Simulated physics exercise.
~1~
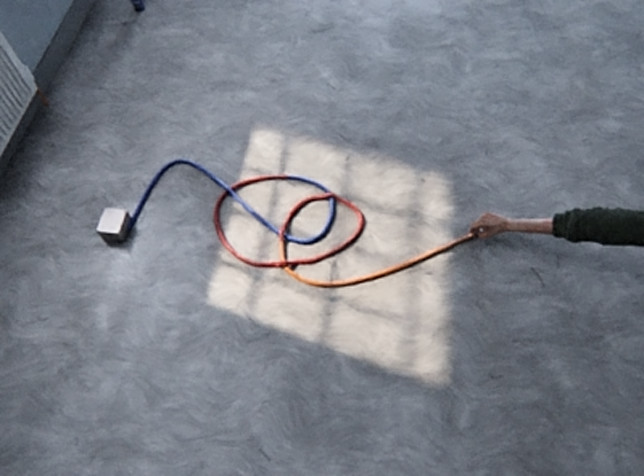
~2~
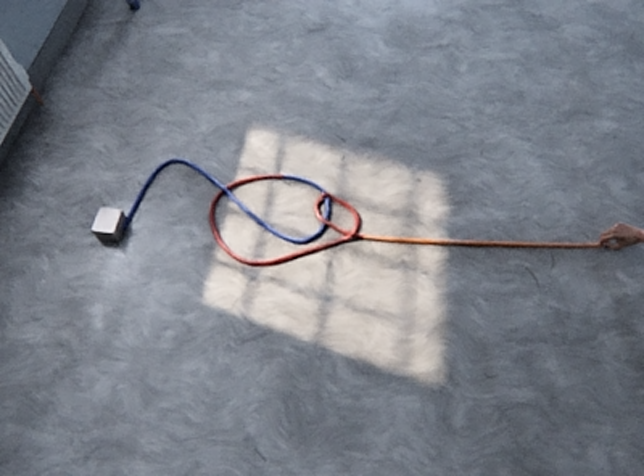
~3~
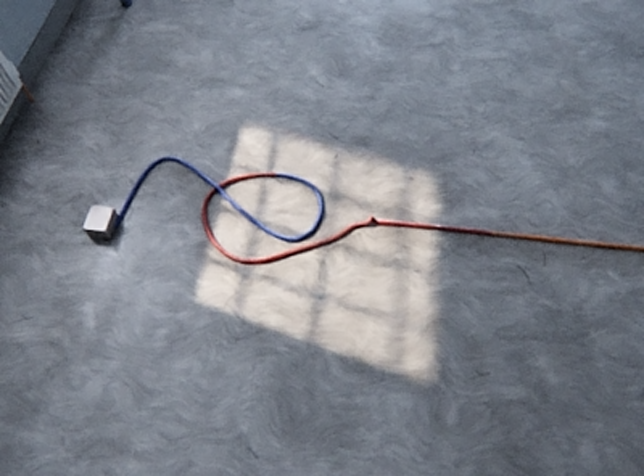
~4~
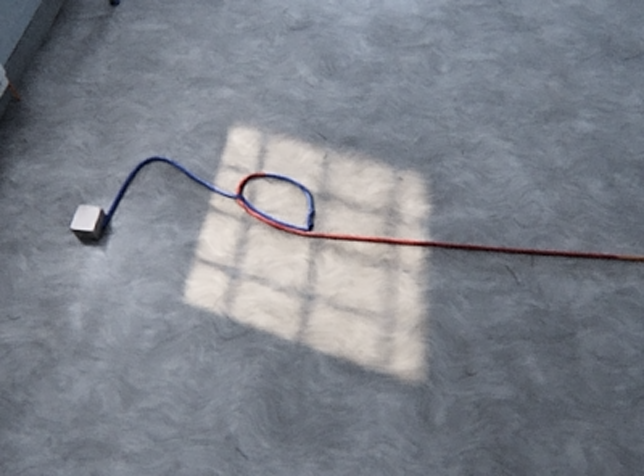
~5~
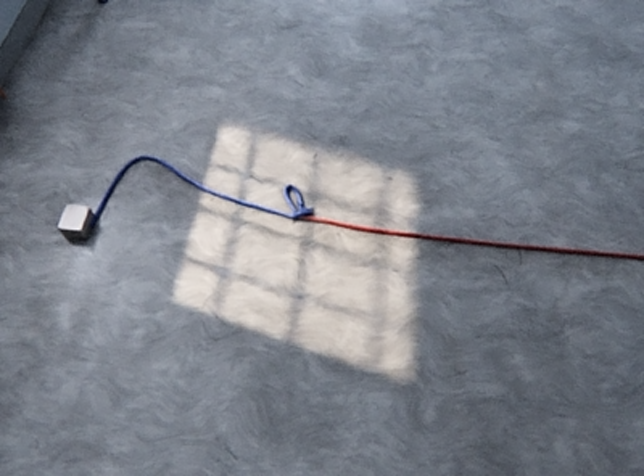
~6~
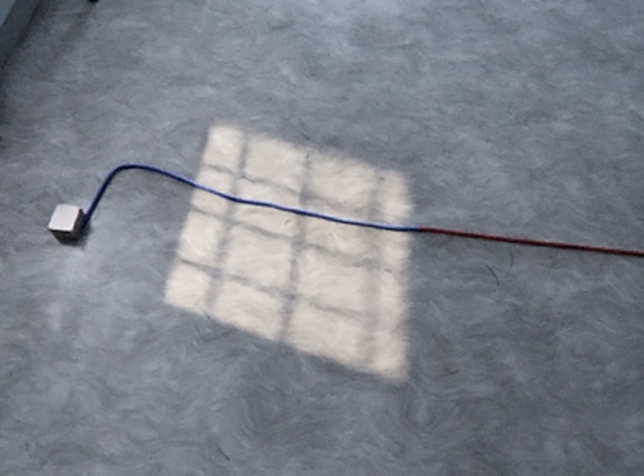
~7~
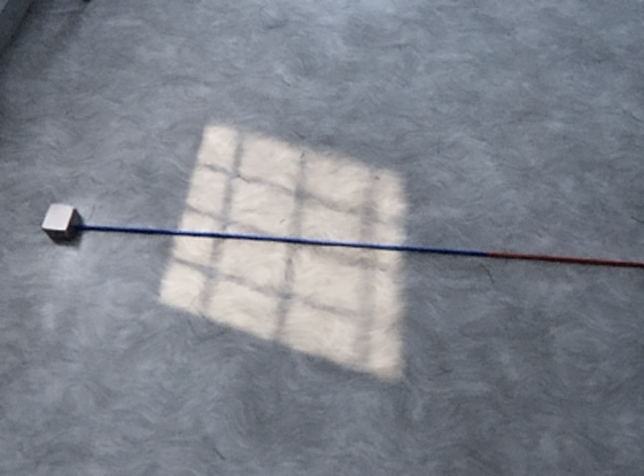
The clip opens on a blue, red and orange rope lying in overlapping loops on a mottled grey floor, crossing a patch of window light. Its blue end is fixed to a small pale block at the left, while a hand in a dark sleeve holds the orange end at the right. The hand pulls that end rightward and leaves view as the red loops narrow and slip away. The remaining blue loop shrinks to a tiny twist, then opens out, leaving a curve near the block. Finally, the rope stretches straight across the floor with no knot visible.
